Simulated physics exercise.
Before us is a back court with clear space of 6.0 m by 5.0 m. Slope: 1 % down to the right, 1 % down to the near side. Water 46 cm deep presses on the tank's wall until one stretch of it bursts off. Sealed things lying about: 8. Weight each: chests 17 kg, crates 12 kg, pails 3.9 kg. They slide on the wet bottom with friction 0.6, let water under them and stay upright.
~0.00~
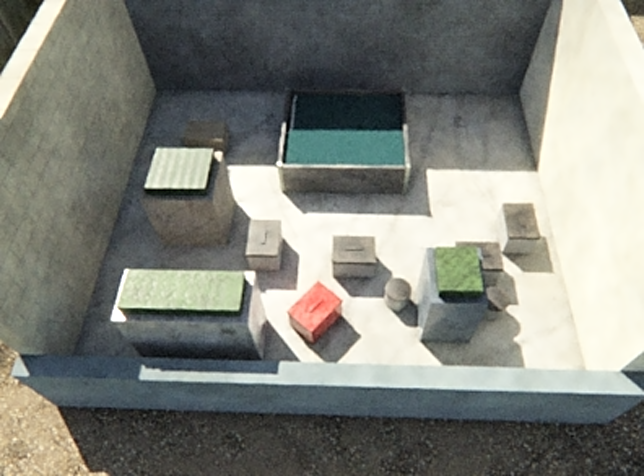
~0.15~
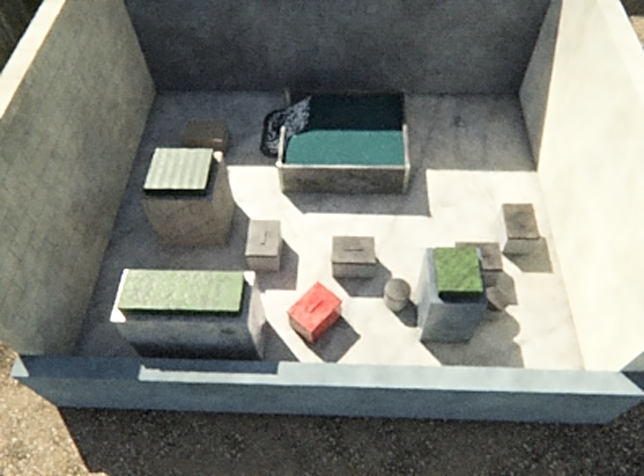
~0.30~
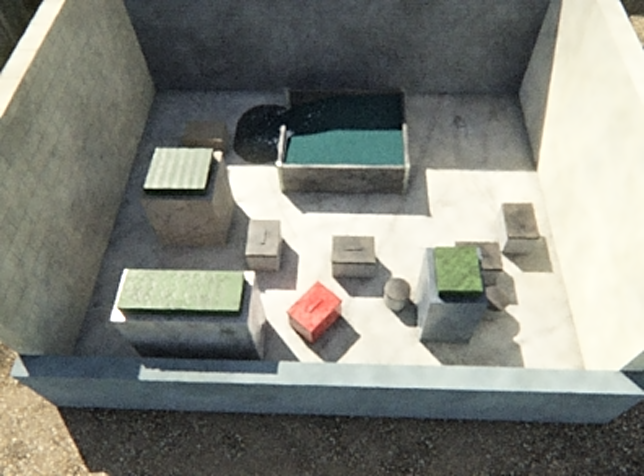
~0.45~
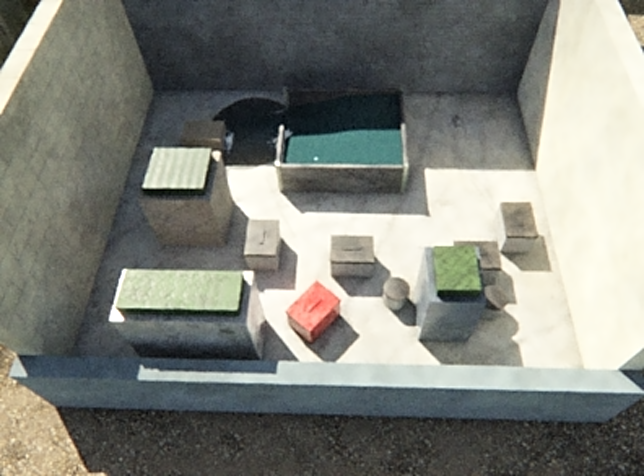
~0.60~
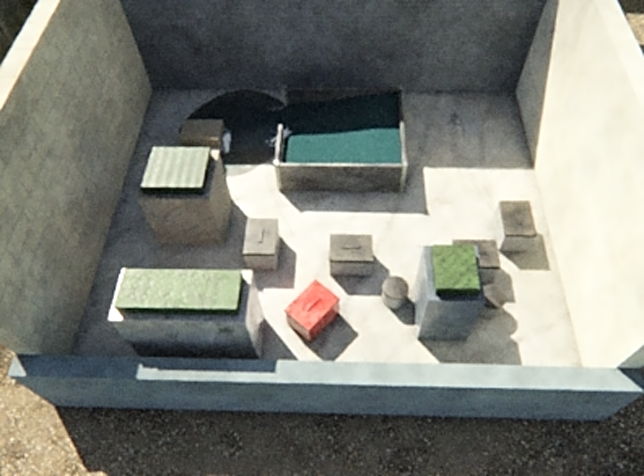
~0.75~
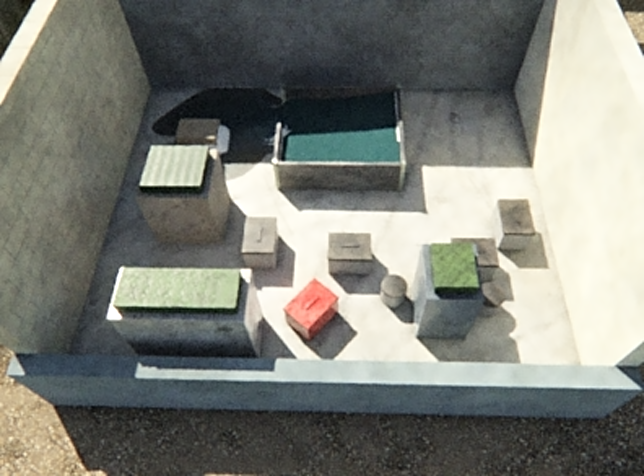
Dark water spreads over the pale floor of a walled back court, seen from high above its low front wall. A teal-filled trough stands at the back, with green-topped blocks to the left and right, small grey boxes between them and a red chest near the front. The water splashes out past the trough's left end, then widens leftward around a small box, while the chest stays still and the camera drifts very slightly.
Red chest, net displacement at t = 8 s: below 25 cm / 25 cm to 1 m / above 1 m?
I'm guessing it fails to move much.
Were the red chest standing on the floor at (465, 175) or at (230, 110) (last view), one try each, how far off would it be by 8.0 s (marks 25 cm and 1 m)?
From the first place it is barely disturbed; from the second it goes well off.
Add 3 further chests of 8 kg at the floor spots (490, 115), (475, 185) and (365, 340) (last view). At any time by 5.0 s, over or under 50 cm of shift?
Going one by one: Not far enough, not far enough, not far enough.
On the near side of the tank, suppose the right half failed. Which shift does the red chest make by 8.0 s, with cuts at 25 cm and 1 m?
Outcome for the red chest: Modest displacement.
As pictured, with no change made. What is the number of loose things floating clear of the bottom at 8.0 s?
At that instant the tally stands at 1.
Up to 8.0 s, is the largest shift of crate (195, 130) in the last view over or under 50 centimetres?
Result: The shift is greater.
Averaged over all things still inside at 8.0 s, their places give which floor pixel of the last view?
I'd say about (364, 281) in the last view.
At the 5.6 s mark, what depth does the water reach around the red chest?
Roughly 1 cm deep.
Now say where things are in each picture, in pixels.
In the first frame, the red chest at (314, 305), on the bottom; 2.5 m2 under water; 0 of 8 have shifted.
In the second frame, the red chest at (314, 305), on the bottom; 2.9 m2 under water; 0 of 8 have shifted.
In the third frame, the red chest at (314, 305), on the bottom; water covers 3.4 m2; 0 of 8 have shifted.
In the fourth frame, the red chest at (313, 305), on the bottom; water covers 4.0 m2; 0 of 8 have shifted.
In the fifth frame, the red chest at (312, 304) rests on the ground; water covers 4.7 m2; 0 of 8 have shifted.
In the sixth frame, the red chest at (311, 302), on the bottom; 5.5 m2 under water; 0 of 8 have shifted.
After 1.6 s the red chest is near (311, 302), 0.0 m from its start, aground; 0 afloat.
After 3.6 s the red chest is near (311, 302), 0.0 m from its start, aground; 1 afloat.
After 5.6 s the red chest is near (311, 302), 0.0 m from its start, aground; 1 afloat.
After 8.0 s the red chest is near (311, 302), 0.0 m from its start, aground; 1 afloat.
